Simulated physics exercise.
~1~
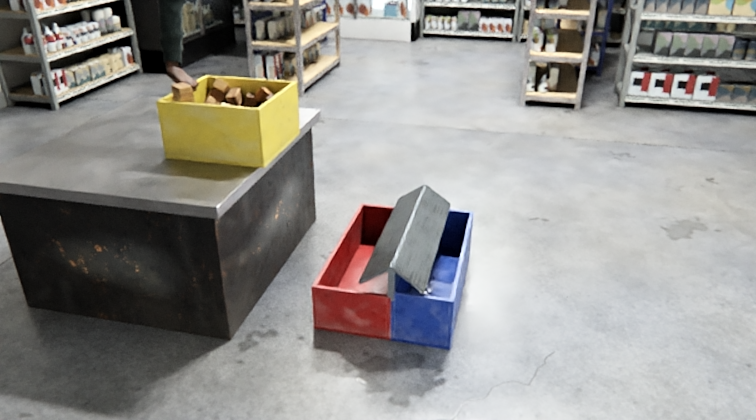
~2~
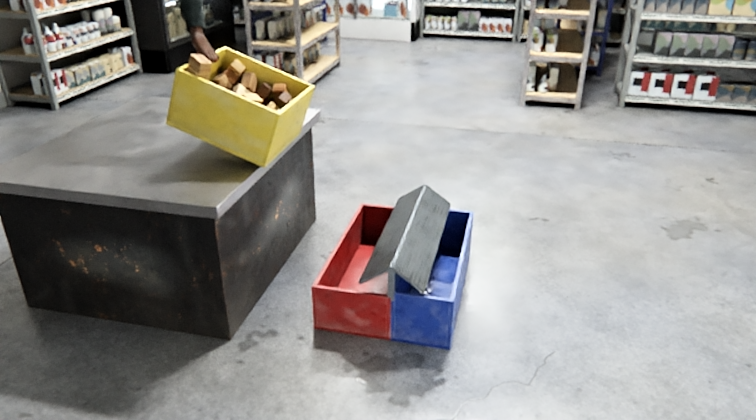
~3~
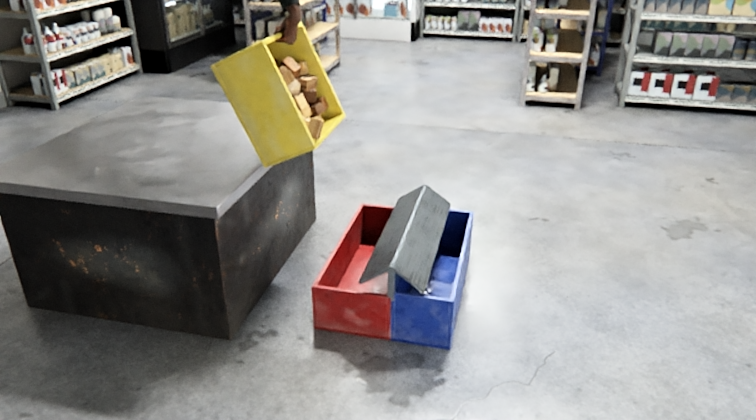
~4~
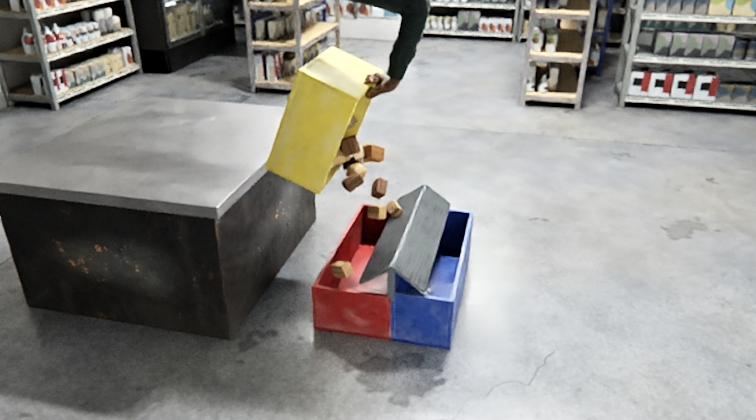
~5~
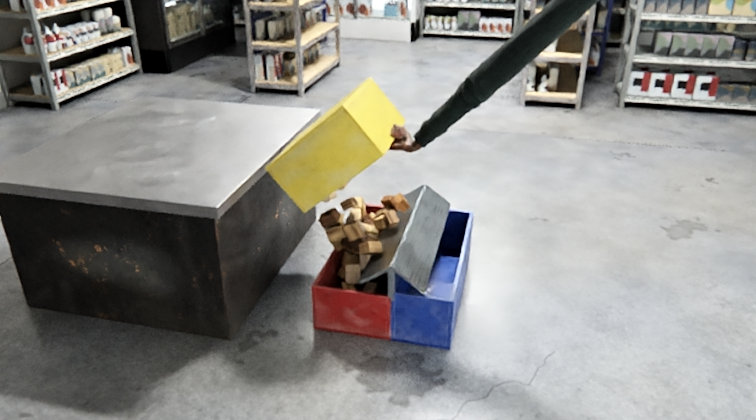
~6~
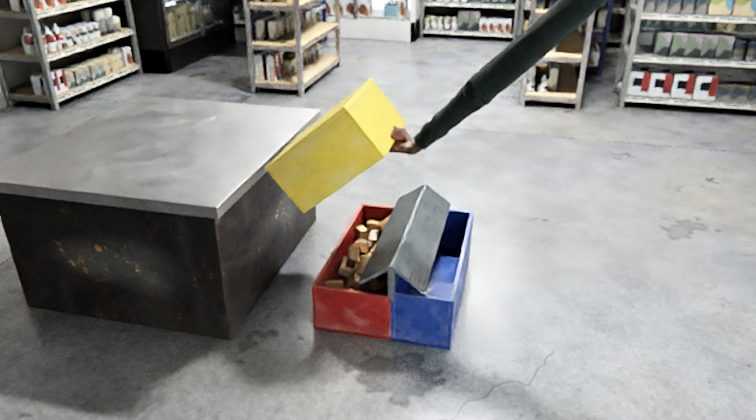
At the start, a yellow crate full of wooden blocks sits on a dark bench, above an empty red box and blue trough divided by a grey ridge on the floor. A hand at the crate's far side raises it and begins tipping it to the right. The crate swings up onto its edge, and the blocks slide toward its open side. As it tips further, blocks tumble out toward the red box. The rest pour down in a heap beside the ridge. Finally, the arm holds the upturned crate still while the blocks settle in the red box, leaving the blue trough empty.
